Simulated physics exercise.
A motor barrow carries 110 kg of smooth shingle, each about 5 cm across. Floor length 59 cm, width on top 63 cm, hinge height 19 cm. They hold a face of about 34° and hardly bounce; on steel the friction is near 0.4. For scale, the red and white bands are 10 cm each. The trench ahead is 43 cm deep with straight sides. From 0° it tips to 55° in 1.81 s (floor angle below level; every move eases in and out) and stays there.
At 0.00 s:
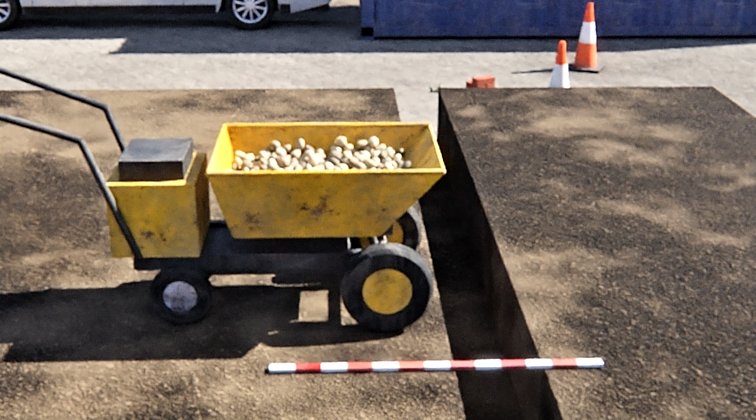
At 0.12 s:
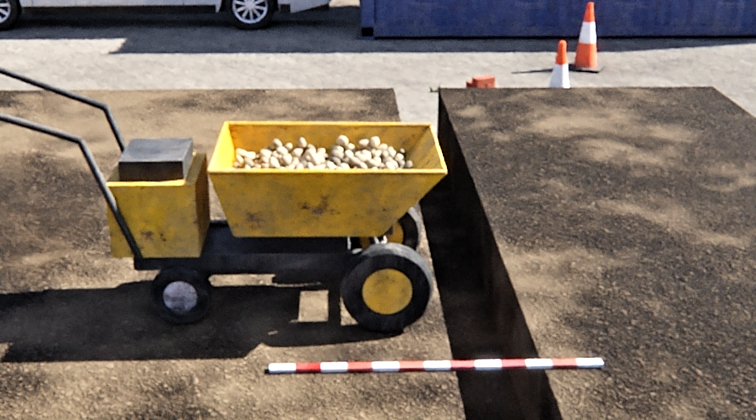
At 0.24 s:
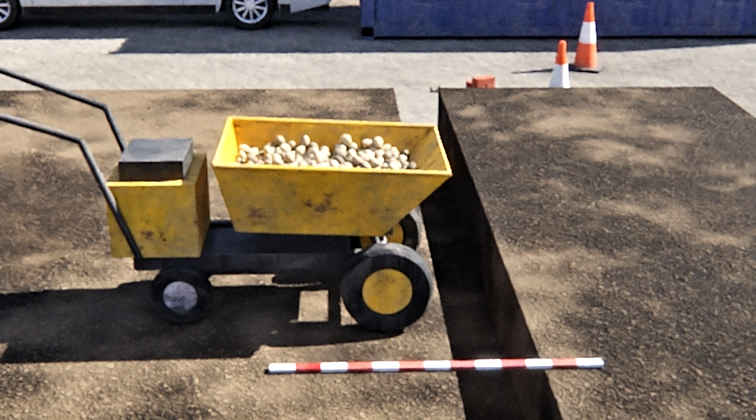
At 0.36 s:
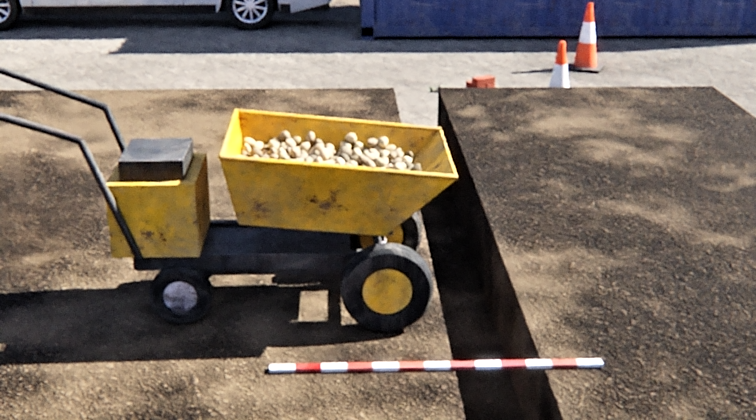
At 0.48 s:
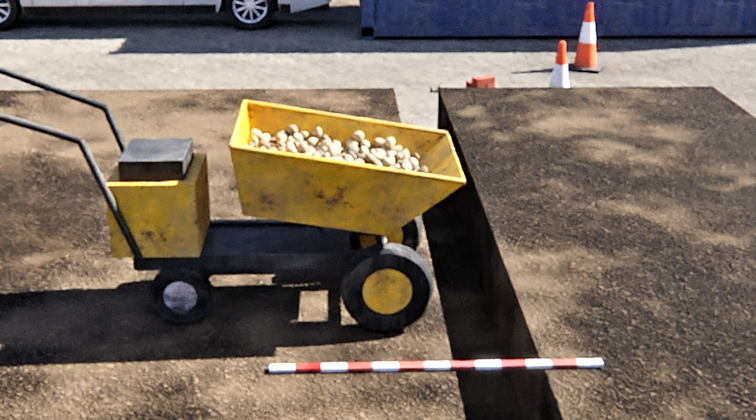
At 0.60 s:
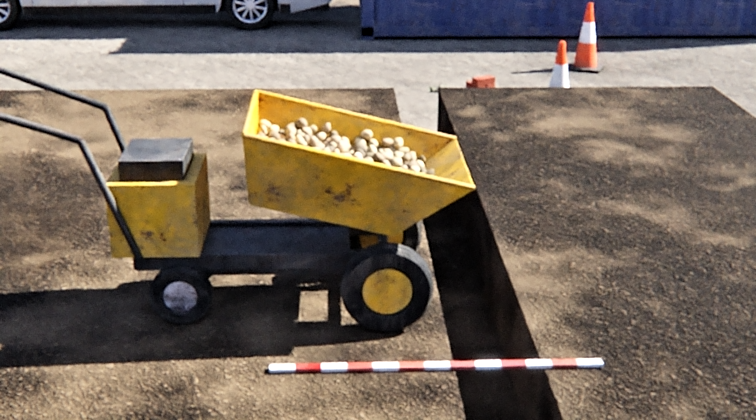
The yellow skip of a motor barrow, loaded with pale, smooth stones, slowly tilted forward toward the right, its back end rising while the wheels stayed put beside a straight-sided trench.
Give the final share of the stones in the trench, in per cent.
Roughly 24 per cent ends in the trench.
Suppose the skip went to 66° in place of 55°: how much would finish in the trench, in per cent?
In that case some 25 per cent.
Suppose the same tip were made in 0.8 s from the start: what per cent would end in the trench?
Then about 15 per cent.
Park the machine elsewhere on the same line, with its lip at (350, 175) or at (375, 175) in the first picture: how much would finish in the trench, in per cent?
Near 70 per cent from the first place, 70 from the second.
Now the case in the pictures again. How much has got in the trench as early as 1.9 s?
About 0 per cent by then.
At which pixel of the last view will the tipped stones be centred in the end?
Near (544, 291).
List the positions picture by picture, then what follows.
The skip is at 0°, its lip at (445, 172); the top of the load is at (330, 151), in the first frame.
Lip at (446, 173), floor tilted 1°, highest stones at (321, 149); the stones move at 0.1 m/s on average, in the second frame.
The skip is at 3°, its lip at (450, 174); the top of the load is at (313, 148); the stones move at 0.2 m/s on average, in the third frame.
The skip is at 6°, its lip at (457, 178); the top of the load is at (297, 147); the stones move at 0.2 m/s on average, in the fourth frame.
Lip at (465, 182), floor tilted 10°, highest stones at (285, 141); the stones move at 0.3 m/s on average, in the fifth frame.
Lip at (474, 188), floor tilted 14°, highest stones at (282, 134); the stones move at 0.3 m/s on average, in the sixth frame.
After 1.4 s the floor is at 47°; 100 % in the skip; the foremost stones are at (494, 220).
After 1.9 s the floor is at 55°; 82 % in the skip, 1 % in the trench, 17 % past the trench; the foremost stones are at (585, 302).
After 2.3 s the floor is at 55°; 59 % in the skip, 1 % in the trench, 41 % past the trench; the foremost stones are at (638, 288).
After 4.2 s the floor is at 55°; 25 % in the skip, 24 % in the trench, 51 % past the trench; the foremost stones are at (683, 285).
